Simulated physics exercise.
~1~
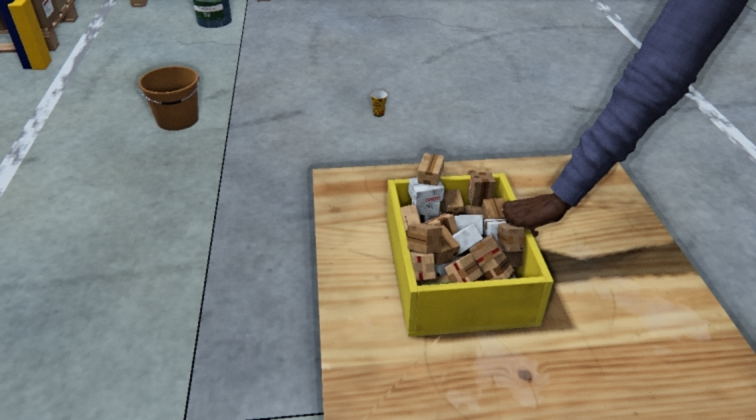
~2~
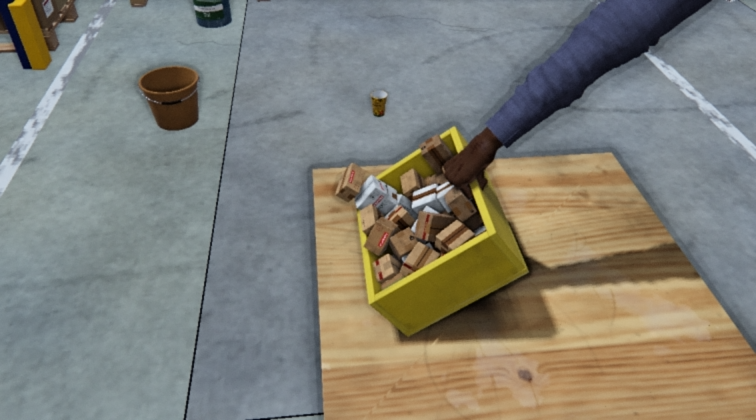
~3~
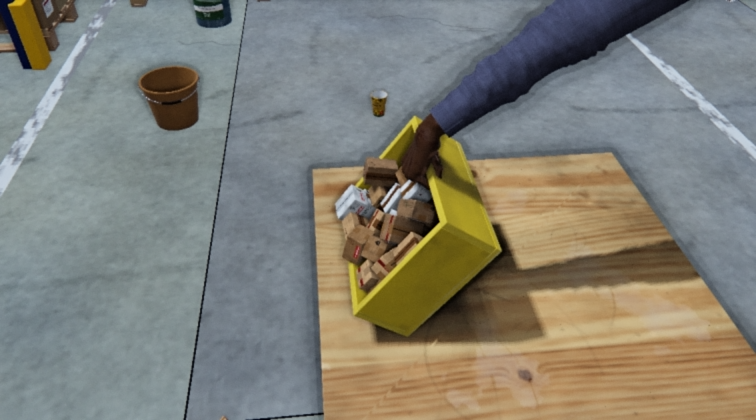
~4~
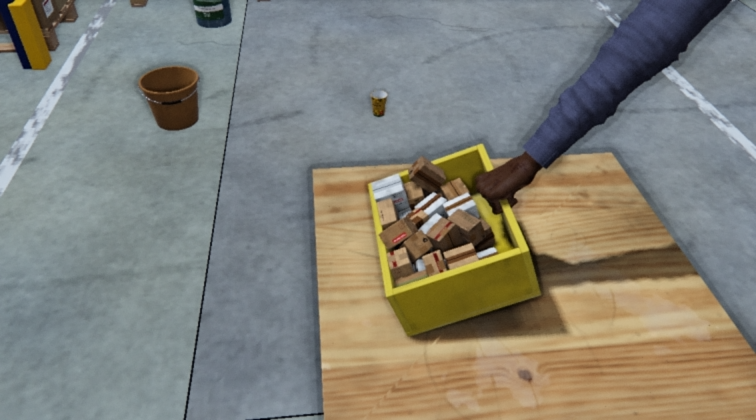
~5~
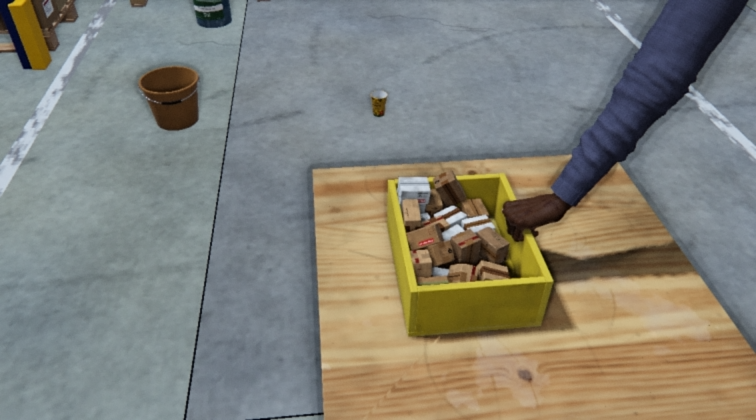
The video shows a hand raising the right side of a yellow tray filled with loose little parcels on a wooden table, tilting it steeply left so the parcels shift, then lowering it flat again, with nearly all of the parcels still inside.
